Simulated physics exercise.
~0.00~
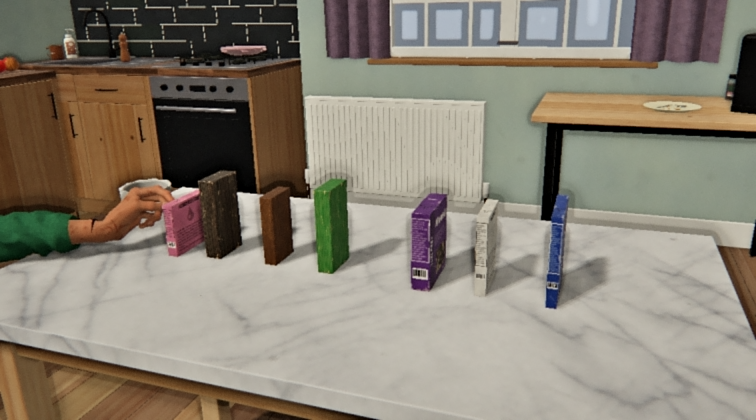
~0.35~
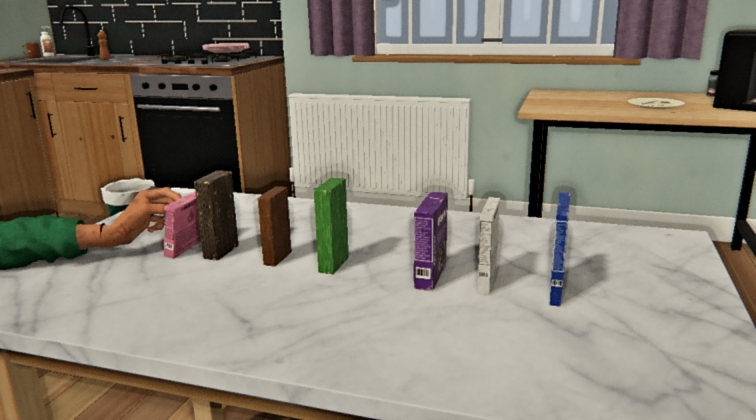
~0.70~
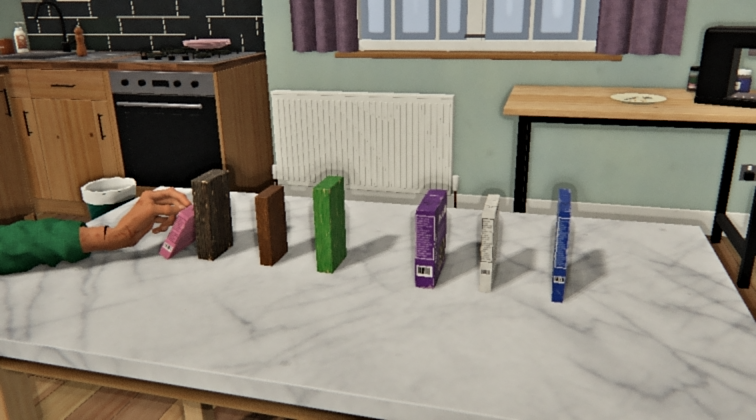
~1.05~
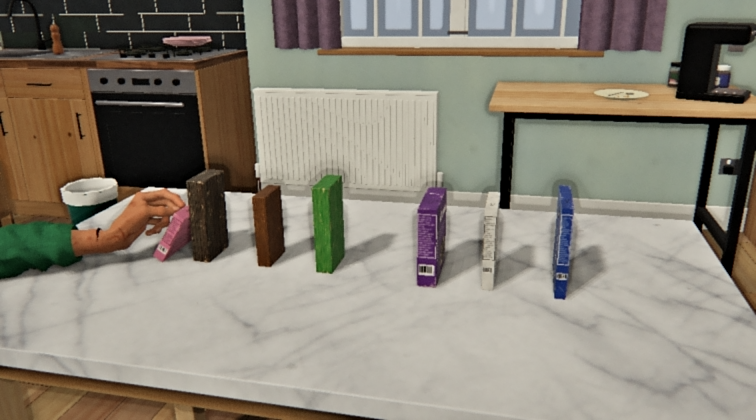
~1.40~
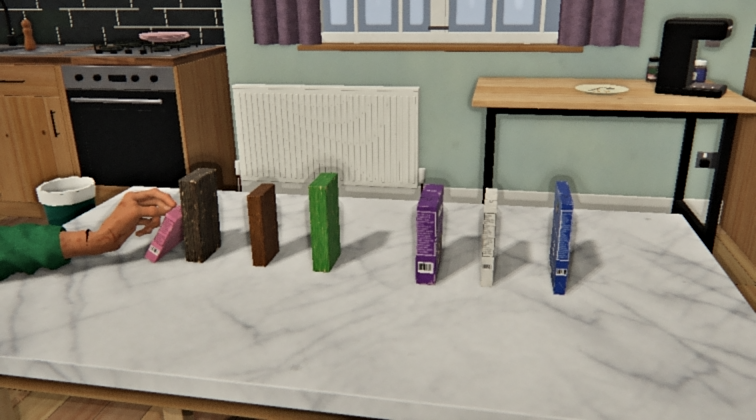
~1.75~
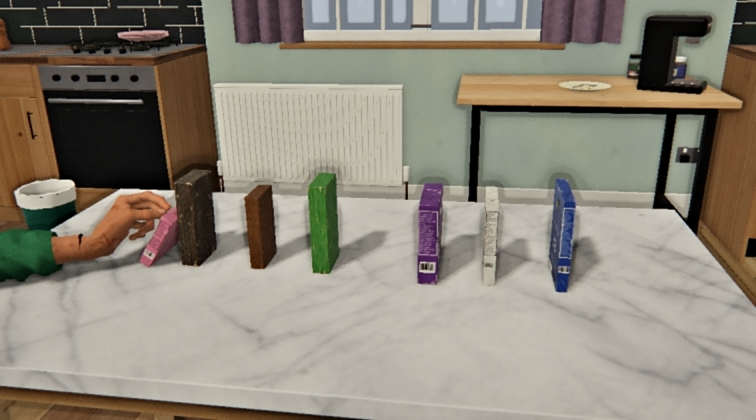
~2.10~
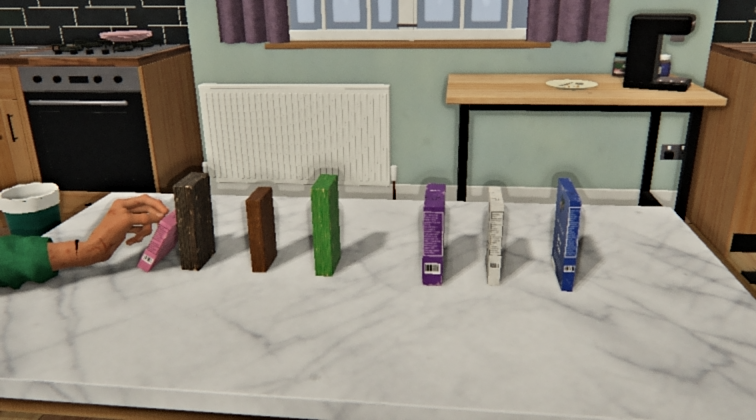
A hand in a green sleeve tips the pink packet to the right on a marble tabletop until it leans against the black block, then stays beside it, while the brown board, green board, and purple, white and blue packets all remain standing as the view drifts sideways.
